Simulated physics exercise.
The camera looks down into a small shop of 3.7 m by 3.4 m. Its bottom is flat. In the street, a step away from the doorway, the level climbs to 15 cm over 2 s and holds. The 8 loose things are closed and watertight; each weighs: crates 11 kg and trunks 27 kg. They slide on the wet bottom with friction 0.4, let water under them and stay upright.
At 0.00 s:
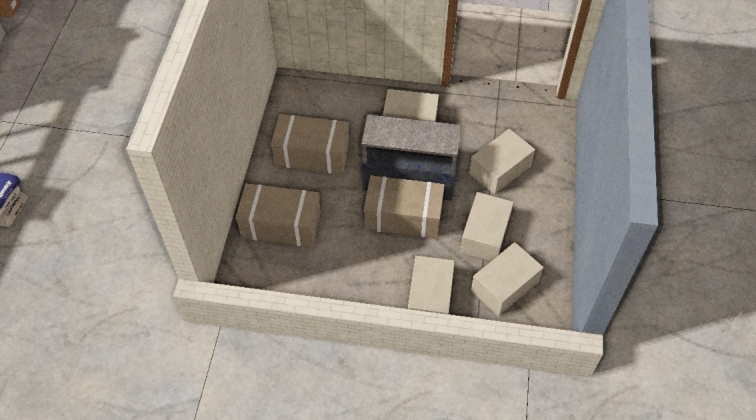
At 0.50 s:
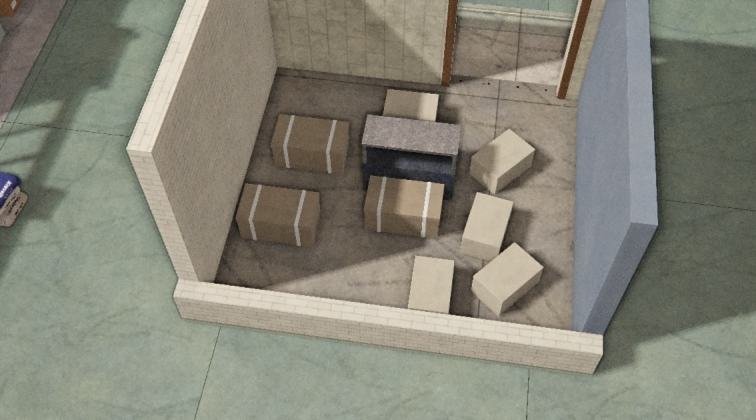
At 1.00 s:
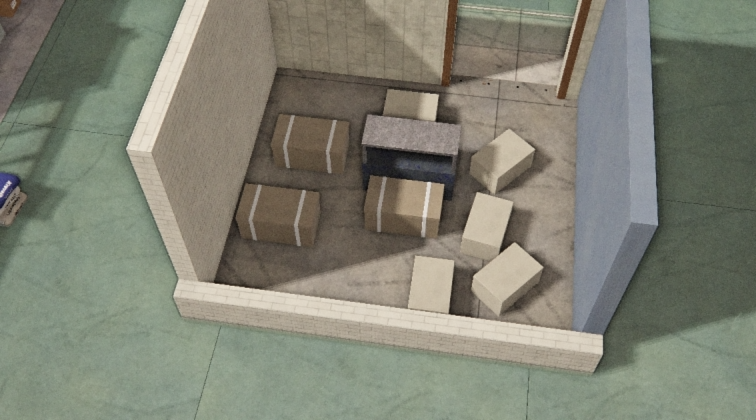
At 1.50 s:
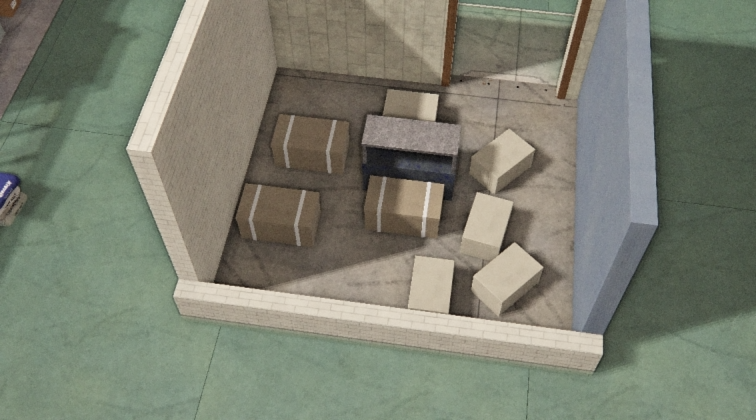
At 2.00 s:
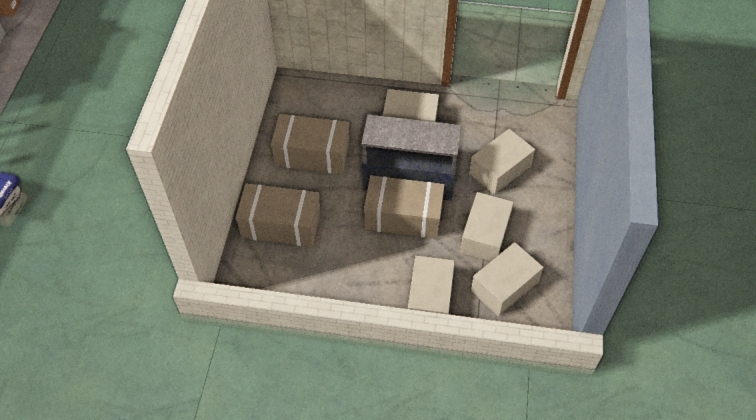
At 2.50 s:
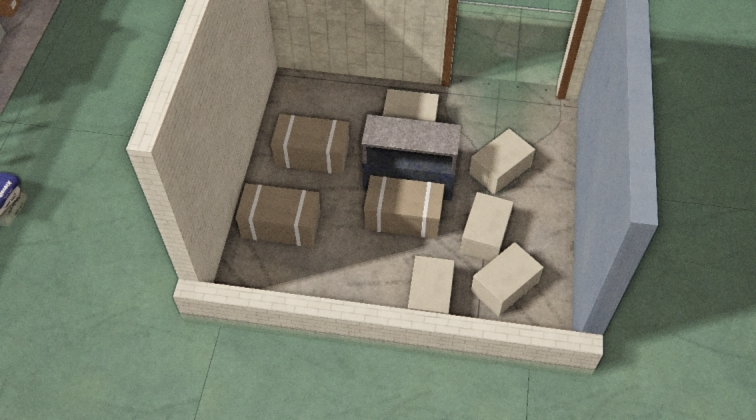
In this clip, a small walled shop holding pale boxes, strapped brown boxes and a dark counter is seen from above; the pale ground outside turns green and a glassy tint shifts at the doorway, while the boxes stay still.
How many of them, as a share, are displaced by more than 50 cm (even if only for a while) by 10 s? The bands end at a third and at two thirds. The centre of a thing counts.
It is from one to two thirds.
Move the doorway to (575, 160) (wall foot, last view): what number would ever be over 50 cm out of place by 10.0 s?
Then 5.
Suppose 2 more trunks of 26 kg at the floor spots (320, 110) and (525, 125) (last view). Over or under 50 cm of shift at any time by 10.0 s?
In that order: Short of it, more.
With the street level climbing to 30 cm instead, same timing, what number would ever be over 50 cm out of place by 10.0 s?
In that case 8 of them.
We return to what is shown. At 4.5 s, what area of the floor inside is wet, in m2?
About 6.5 m2.
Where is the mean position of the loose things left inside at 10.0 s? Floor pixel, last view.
Around (343, 215).
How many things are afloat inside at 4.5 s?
At that moment 1.
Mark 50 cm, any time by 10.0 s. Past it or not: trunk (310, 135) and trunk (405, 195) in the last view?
In that order: Under, under.
After 3.5 s 0 of 8 are over 50 cm from their spots; 0 afloat.
After 4.5 s 1 of 8 are over 50 cm from their spots; 1 afloat.
After 7.0 s 4 of 8 are over 50 cm from their spots; 4 afloat.
After 10.0 s 5 of 8 are over 50 cm from their spots, and 5 have been at some point; 6 afloat.
